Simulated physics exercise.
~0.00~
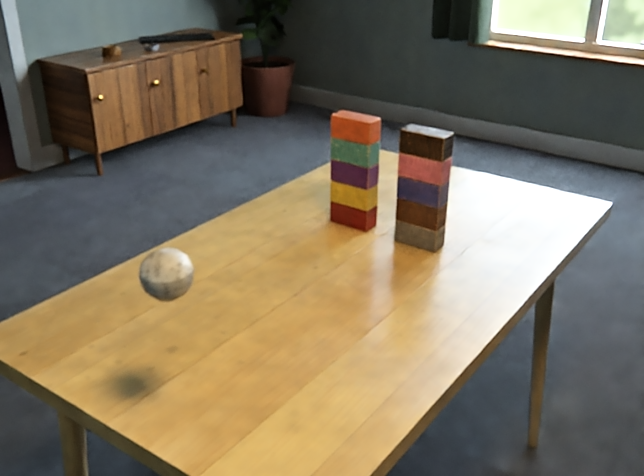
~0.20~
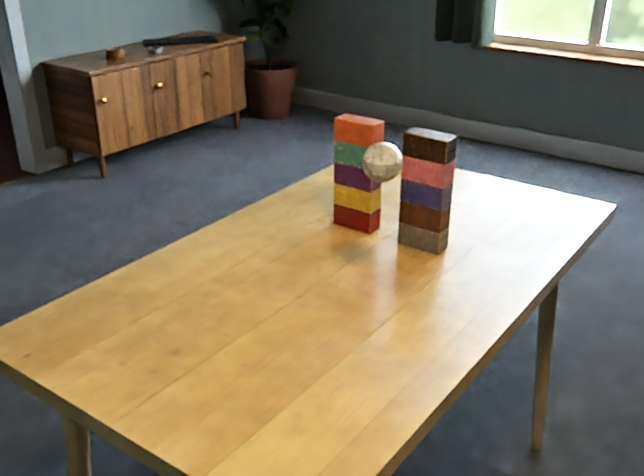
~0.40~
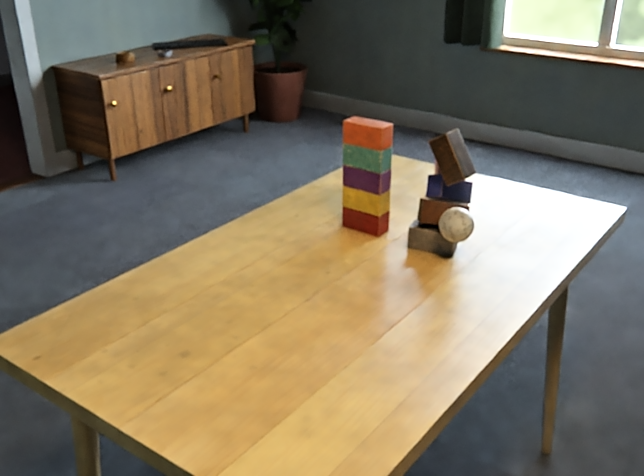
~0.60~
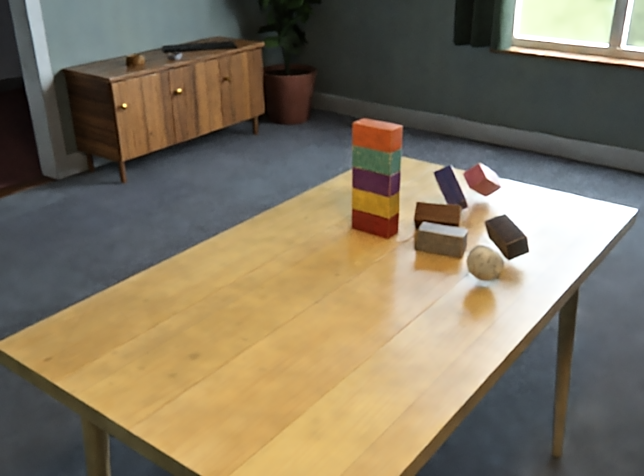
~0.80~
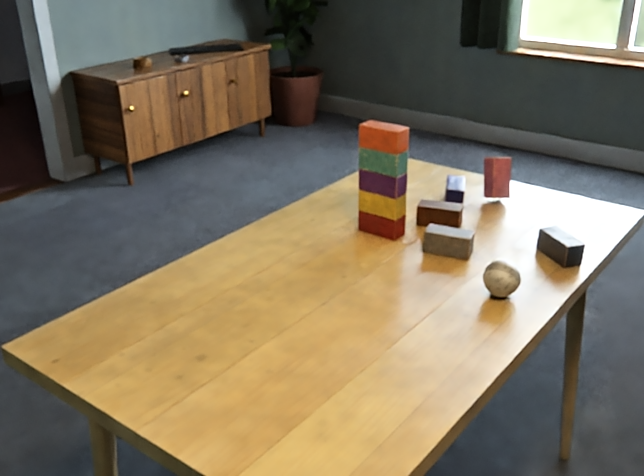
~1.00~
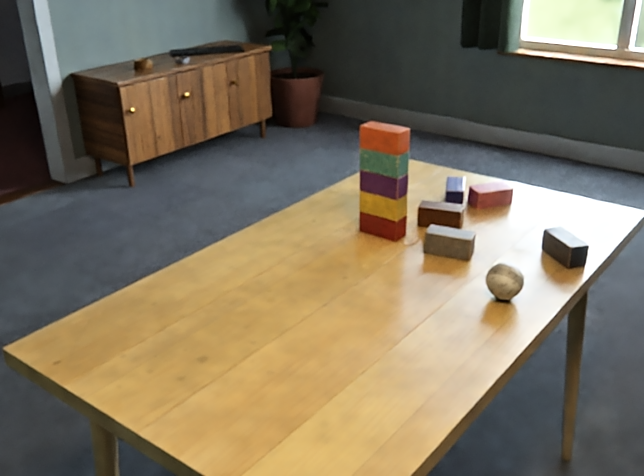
A pale ball flew across a wooden table and struck the right-hand of two block stacks, which toppled and scattered its blocks over the tabletop, while the colorful stack beside it stayed standing and the ball came to rest near the fallen blocks.
